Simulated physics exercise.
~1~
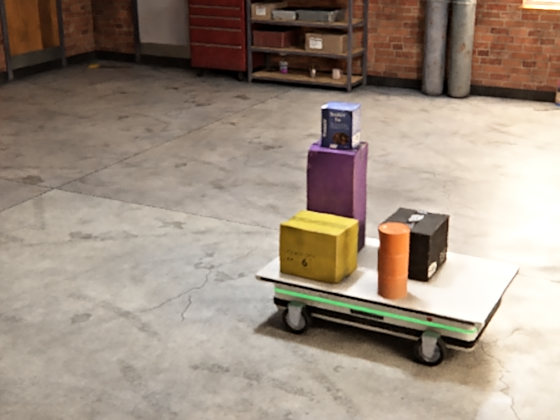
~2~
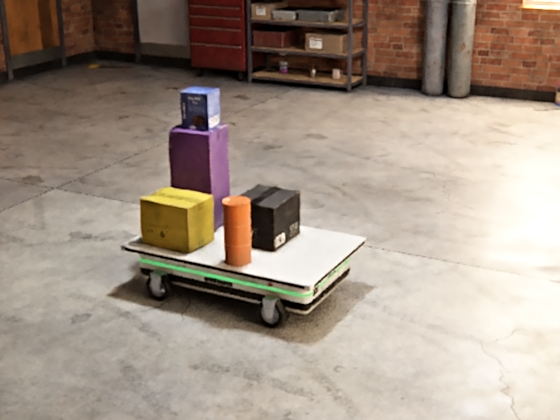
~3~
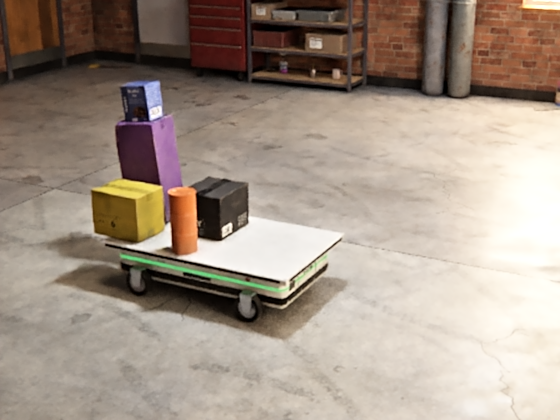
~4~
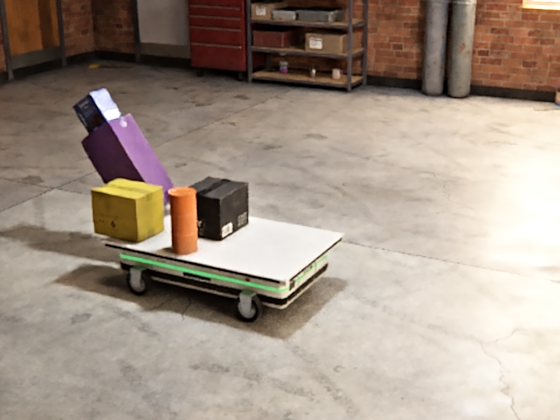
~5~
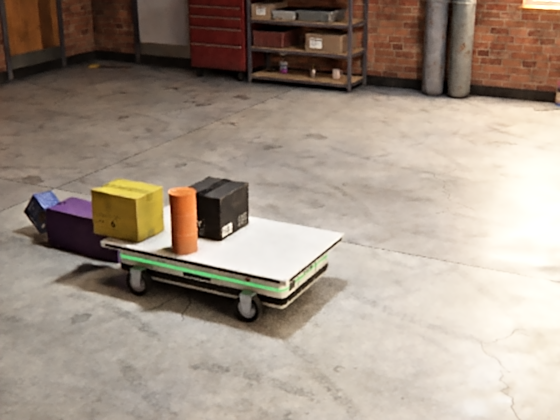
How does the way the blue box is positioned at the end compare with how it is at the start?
At the start the blue box sits upright on top of the purple box on the cart. By the end it is down on the floor to the left of the cart, leaning at a tilt.
